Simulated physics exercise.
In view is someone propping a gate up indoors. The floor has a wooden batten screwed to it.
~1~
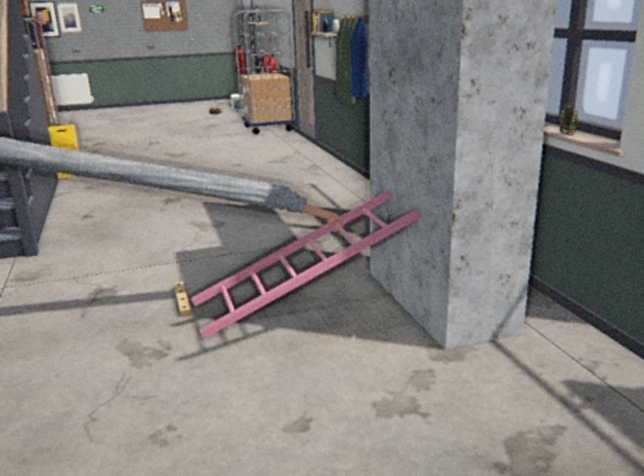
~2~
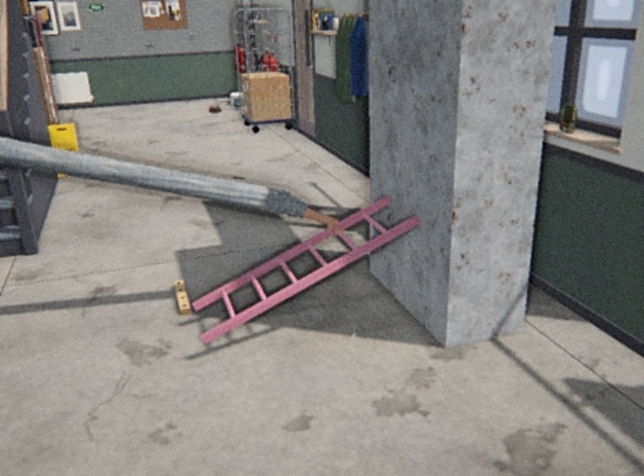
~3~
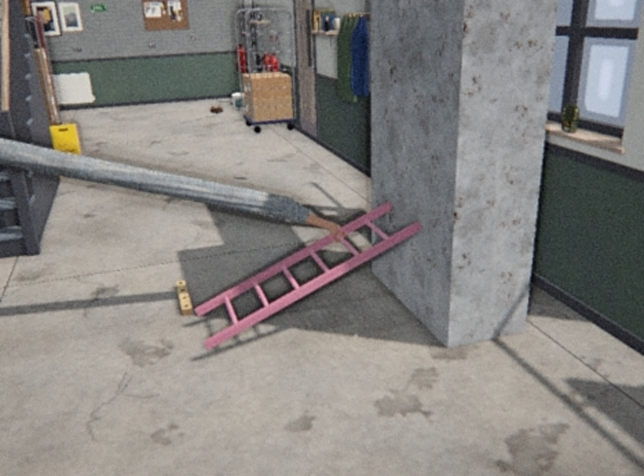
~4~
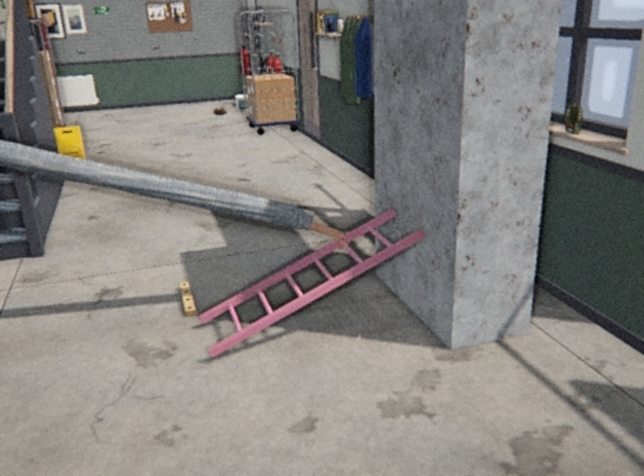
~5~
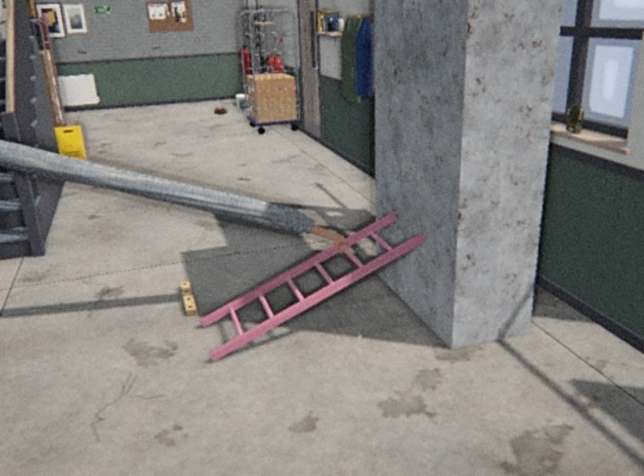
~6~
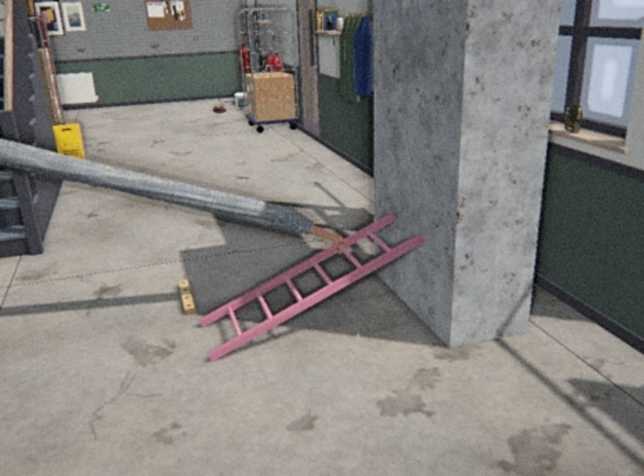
A pink ladder-like gate, held by a grey arm, lowers slightly beside a concrete pillar.
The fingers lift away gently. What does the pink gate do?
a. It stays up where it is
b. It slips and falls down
Option b: It slips and falls down.
Then, 0.24 s later than the last frame, pink gate tilted by 7° near (305, 295).
Then, 0.36 s later than the last frame, pink gate tilted by 20° near (302, 318).
Then, 0.48 s later than the last frame, pink gate tilted by 23° near (301, 312).
When it is over, the pink gate slips down, near (302, 322).
